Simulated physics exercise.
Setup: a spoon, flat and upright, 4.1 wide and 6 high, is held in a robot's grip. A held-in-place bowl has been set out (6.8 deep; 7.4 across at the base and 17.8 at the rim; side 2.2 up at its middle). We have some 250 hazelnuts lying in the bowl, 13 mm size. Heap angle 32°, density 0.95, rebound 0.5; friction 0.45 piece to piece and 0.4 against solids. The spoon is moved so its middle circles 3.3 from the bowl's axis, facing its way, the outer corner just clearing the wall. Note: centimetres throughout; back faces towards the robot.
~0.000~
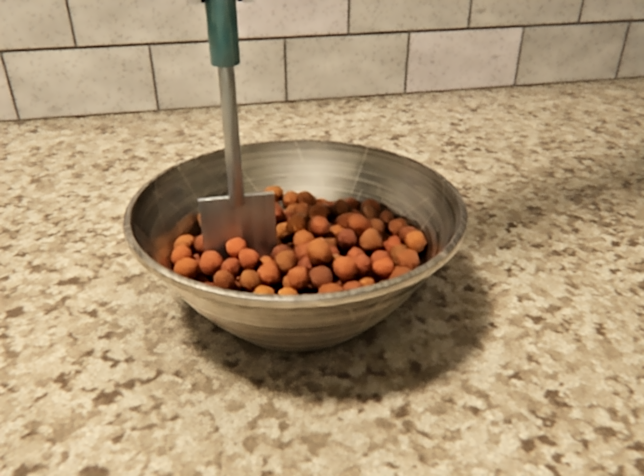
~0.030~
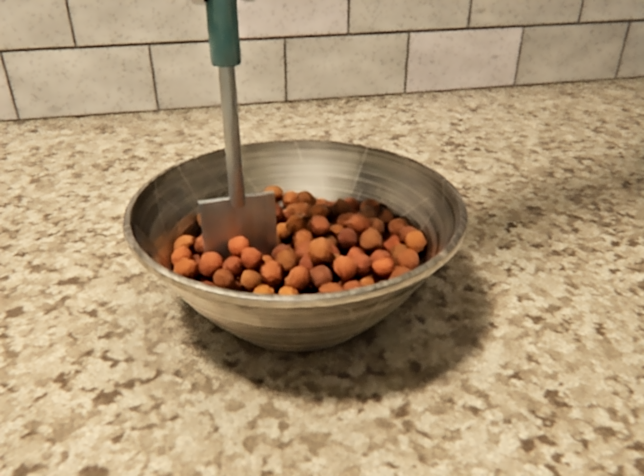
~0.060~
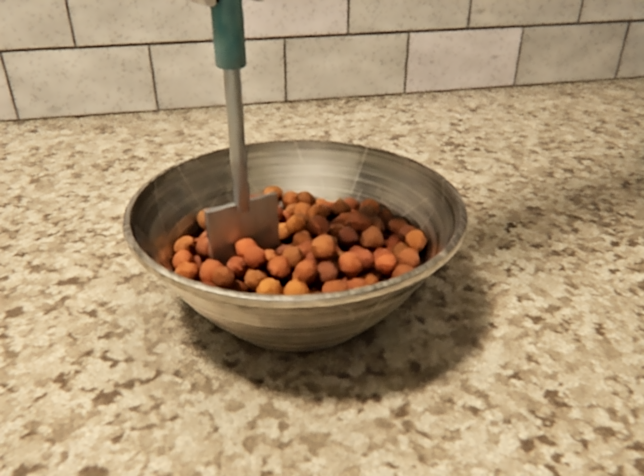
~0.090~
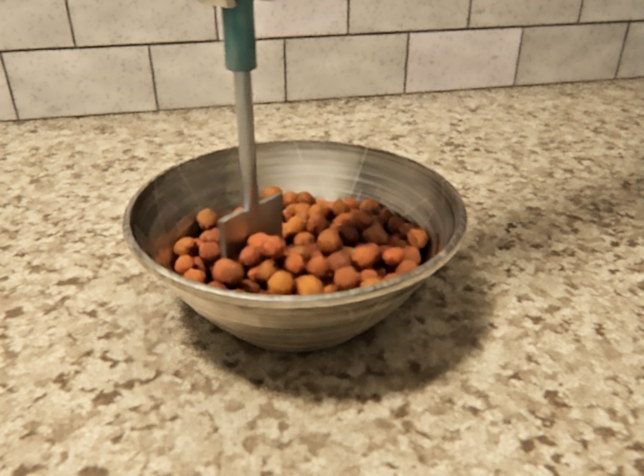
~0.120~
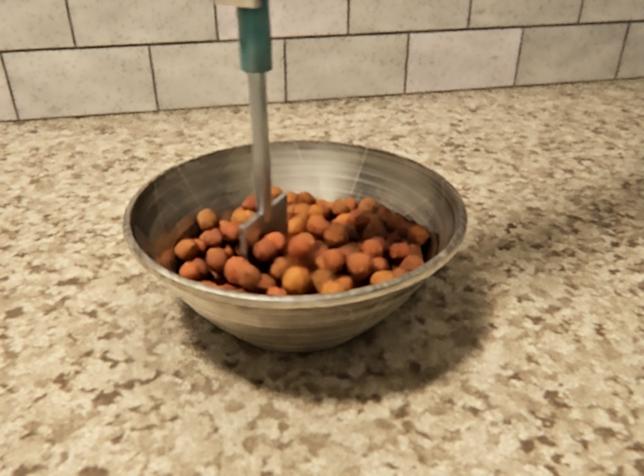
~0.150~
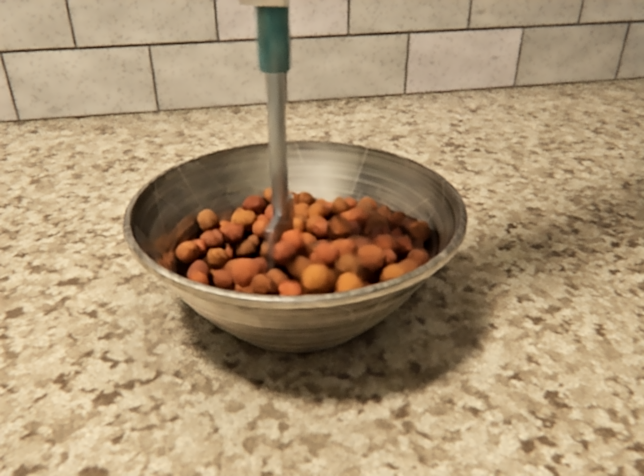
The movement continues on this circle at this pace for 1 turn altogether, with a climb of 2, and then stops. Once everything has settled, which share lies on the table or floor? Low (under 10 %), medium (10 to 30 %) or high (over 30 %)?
Low - under 10 %.
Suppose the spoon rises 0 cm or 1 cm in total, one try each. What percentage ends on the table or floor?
Trial one: Roughly 5 %; trial two: Roughly 5 %.
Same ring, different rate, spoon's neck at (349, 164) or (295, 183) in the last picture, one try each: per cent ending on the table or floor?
Some 25 and 10 %.
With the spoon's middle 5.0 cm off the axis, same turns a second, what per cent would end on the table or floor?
Near 5 percent.
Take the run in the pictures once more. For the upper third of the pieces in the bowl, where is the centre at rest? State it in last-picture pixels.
Close to (245, 241).
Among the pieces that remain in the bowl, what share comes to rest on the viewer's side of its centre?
Close to 50 in a hundred.
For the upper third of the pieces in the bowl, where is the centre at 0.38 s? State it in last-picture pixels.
Around pixel (356, 192).
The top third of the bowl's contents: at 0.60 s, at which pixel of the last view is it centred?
Close to pixel (238, 200).
By 0.38 s, 179° round, highest piece 9 above the table; 248 in the bowl, 1 on the table or floor, 5 in flight or on the tool.
By 0.60 s, 293° round, highest piece 8 above the table; 245 in the bowl, 7 on the table or floor, 2 in flight or on the tool.
By 0.91 s, 0° round, highest piece 6 above the table; 245 in the bowl, 9 on the table or floor.
By 1.61 s, 0° round, highest piece 6 above the table; 245 in the bowl, 9 on the table or floor.
Final count, 245 in the bowl, 9 on the table or floor. That is 4 % on the table or floor.
